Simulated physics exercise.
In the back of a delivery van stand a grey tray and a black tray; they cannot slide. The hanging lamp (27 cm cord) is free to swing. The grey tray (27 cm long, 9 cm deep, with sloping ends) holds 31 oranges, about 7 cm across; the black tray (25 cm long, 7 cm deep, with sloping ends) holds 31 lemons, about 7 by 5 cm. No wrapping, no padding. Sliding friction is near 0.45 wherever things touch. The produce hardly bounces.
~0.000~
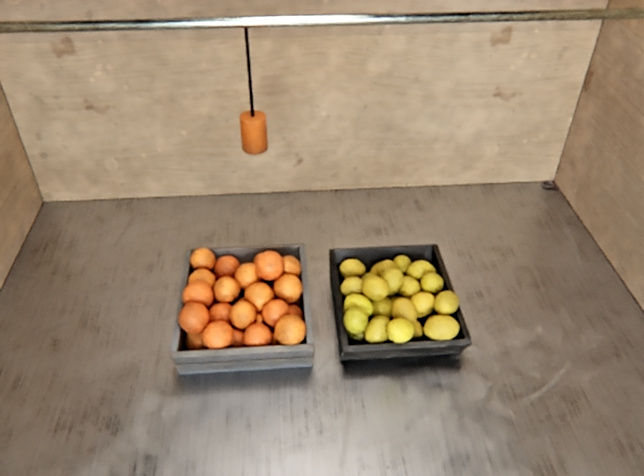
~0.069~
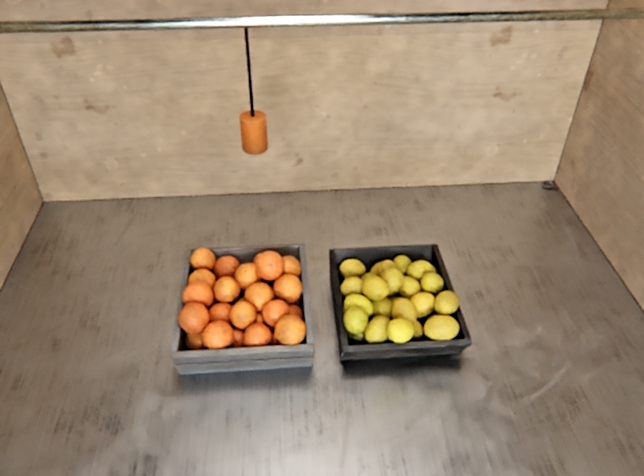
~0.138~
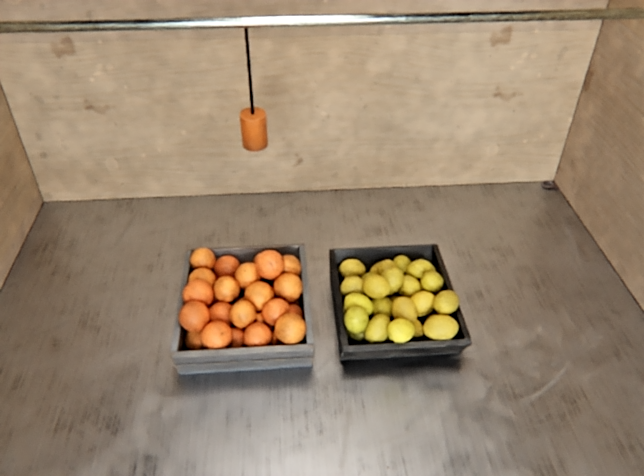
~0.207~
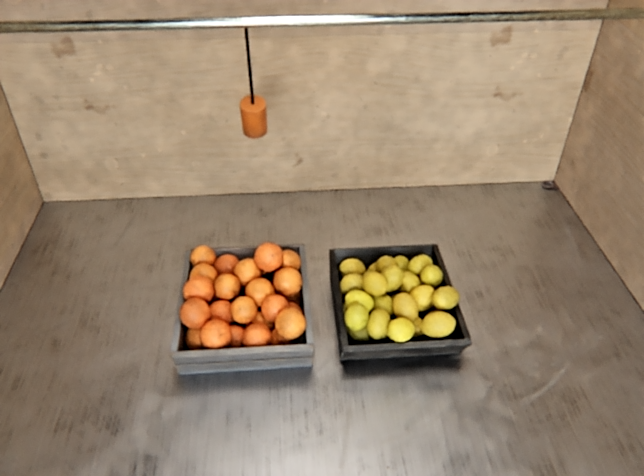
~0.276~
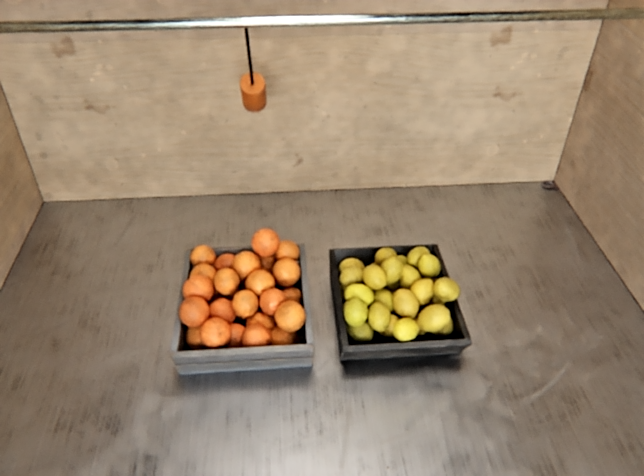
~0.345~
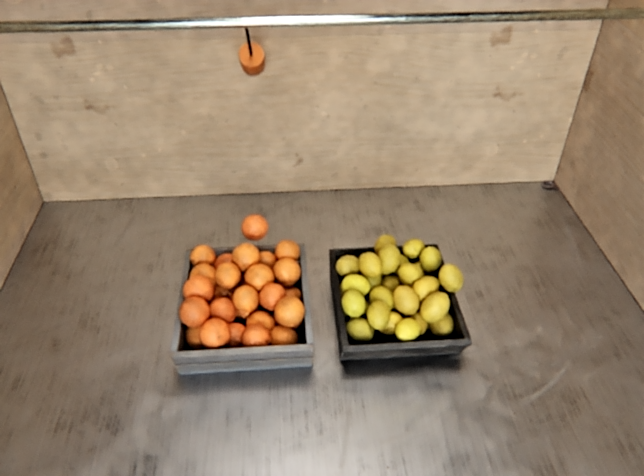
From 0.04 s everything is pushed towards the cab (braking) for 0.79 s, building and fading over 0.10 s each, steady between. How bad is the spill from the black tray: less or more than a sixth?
Out of the black tray go more than a sixth of the lemons.
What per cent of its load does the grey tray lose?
About: Grey tray 10 per cent.
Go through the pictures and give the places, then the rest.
In the first frame (each is followed by its nearest rim corner in this view), black tray, (346, 346); grey tray, (174, 351); the lamp leans 0°; none out.
The second frame shows black tray, (346, 346); the lamp leans 0°.
The third frame shows black tray, (346, 346); the lamp leans 3°.
The fourth frame shows black tray, (346, 346); the lamp leans 14°.
The fifth frame shows black tray, (346, 346); the lamp leans 31°.
The sixth frame shows black tray, (346, 346); grey tray, (174, 351); the lamp leans 51°; 1 out, the lowest orange at (255, 228).
After 0.52 s, grey tray 29 in, 2 out and black tray 26 in, 5 out.
After 0.74 s, grey tray 28 in, 3 out and black tray 21 in, 10 out.
After 1.04 s, grey tray 28 in, 3 out and black tray 20 in, 11 out.
Outcome (at 1.43 s), grey tray 28 in, 3 out and black tray 20 in, 11 out. Asked share, 11 of 31, 35 per cent.
